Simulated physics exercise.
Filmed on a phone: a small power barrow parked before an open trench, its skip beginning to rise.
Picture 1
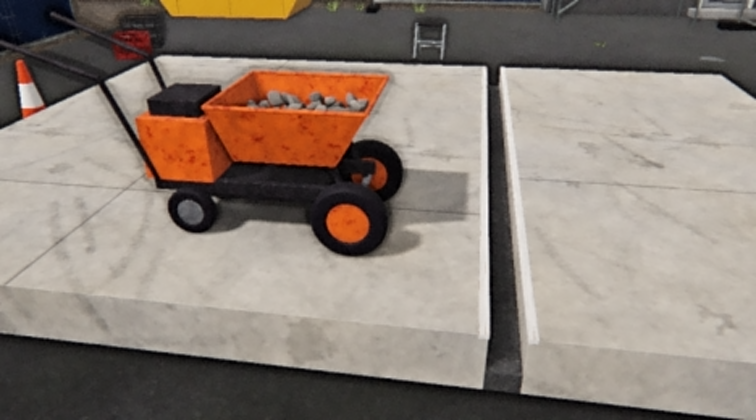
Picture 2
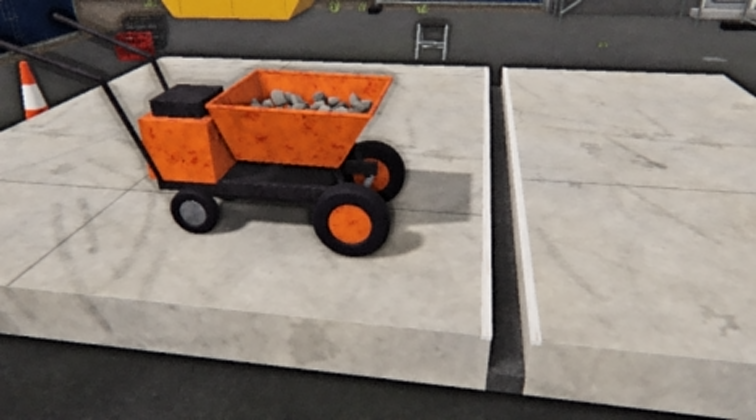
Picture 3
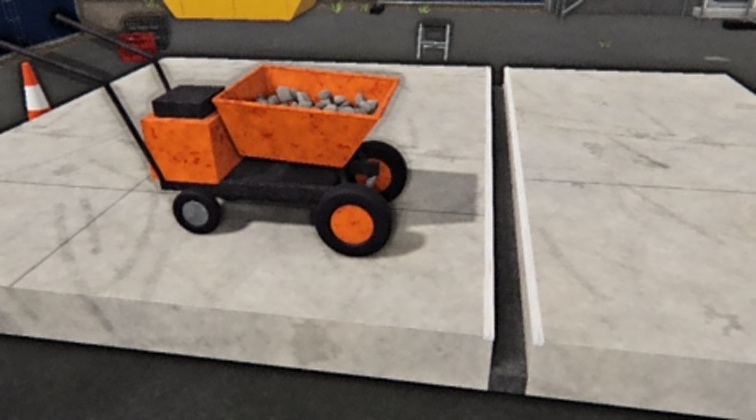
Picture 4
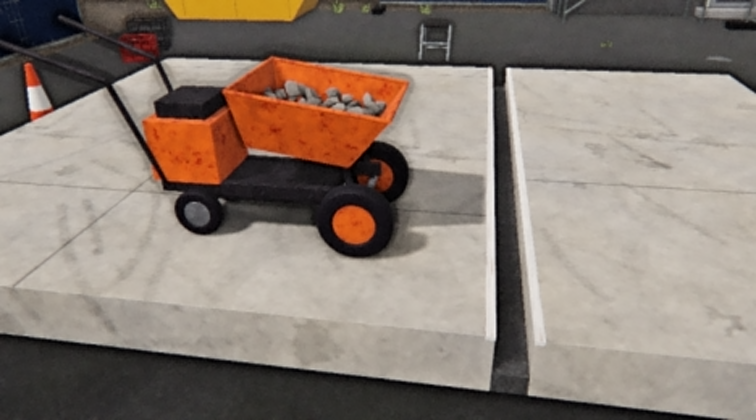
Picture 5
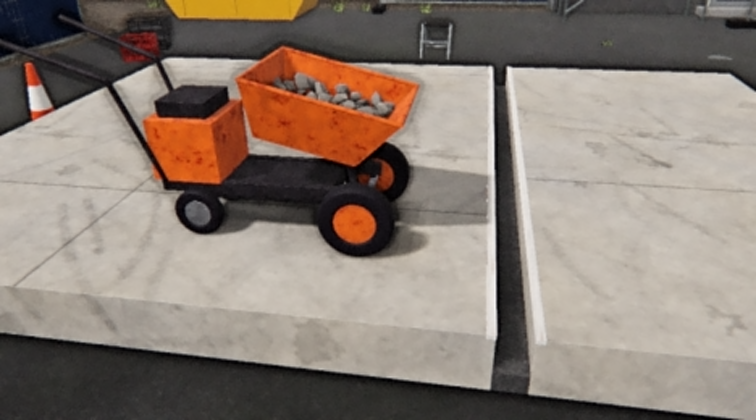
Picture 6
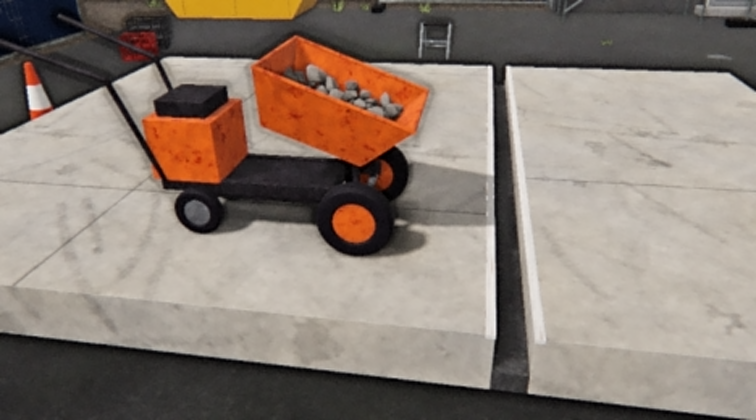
To begin with, a small orange power barrow loaded with grey broken stones stands on a pale concrete slab, left of a narrow trench, its skip level. The skip's rear lifts, slightly at first, then further, until it is clearly tilted toward the right, with the stones still inside and the wheels staying put.
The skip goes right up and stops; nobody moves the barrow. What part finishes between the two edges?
The trench takes the larger part.
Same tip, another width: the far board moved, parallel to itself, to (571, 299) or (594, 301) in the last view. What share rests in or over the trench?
Roughly 90 per cent, and 90 per cent.
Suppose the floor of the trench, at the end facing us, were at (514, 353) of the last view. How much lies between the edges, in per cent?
Roughly 40 in a hundred.
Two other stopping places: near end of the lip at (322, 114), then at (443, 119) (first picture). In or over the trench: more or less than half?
At the first place under half, at the second not half.
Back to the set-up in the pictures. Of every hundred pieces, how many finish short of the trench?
About 25 per cent.
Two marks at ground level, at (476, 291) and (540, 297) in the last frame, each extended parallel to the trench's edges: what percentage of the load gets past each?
Near 90 % and 10 %.
Just after the last frame, skip tipped steeply; every one in the skip.
A moment on, skip tipped right over; almost all in the skip; just a few short of the trench; just a few in or heaped over the trench.
Further on, skip tipped right over; roughly a quarter in the skip; about a tenth short of the trench; roughly two thirds in or heaped over the trench; about a tenth beyond it.
When it is over, skip tipped right over; just a few in the skip; roughly a quarter short of the trench; roughly two thirds in or heaped over the trench; about a tenth beyond it.
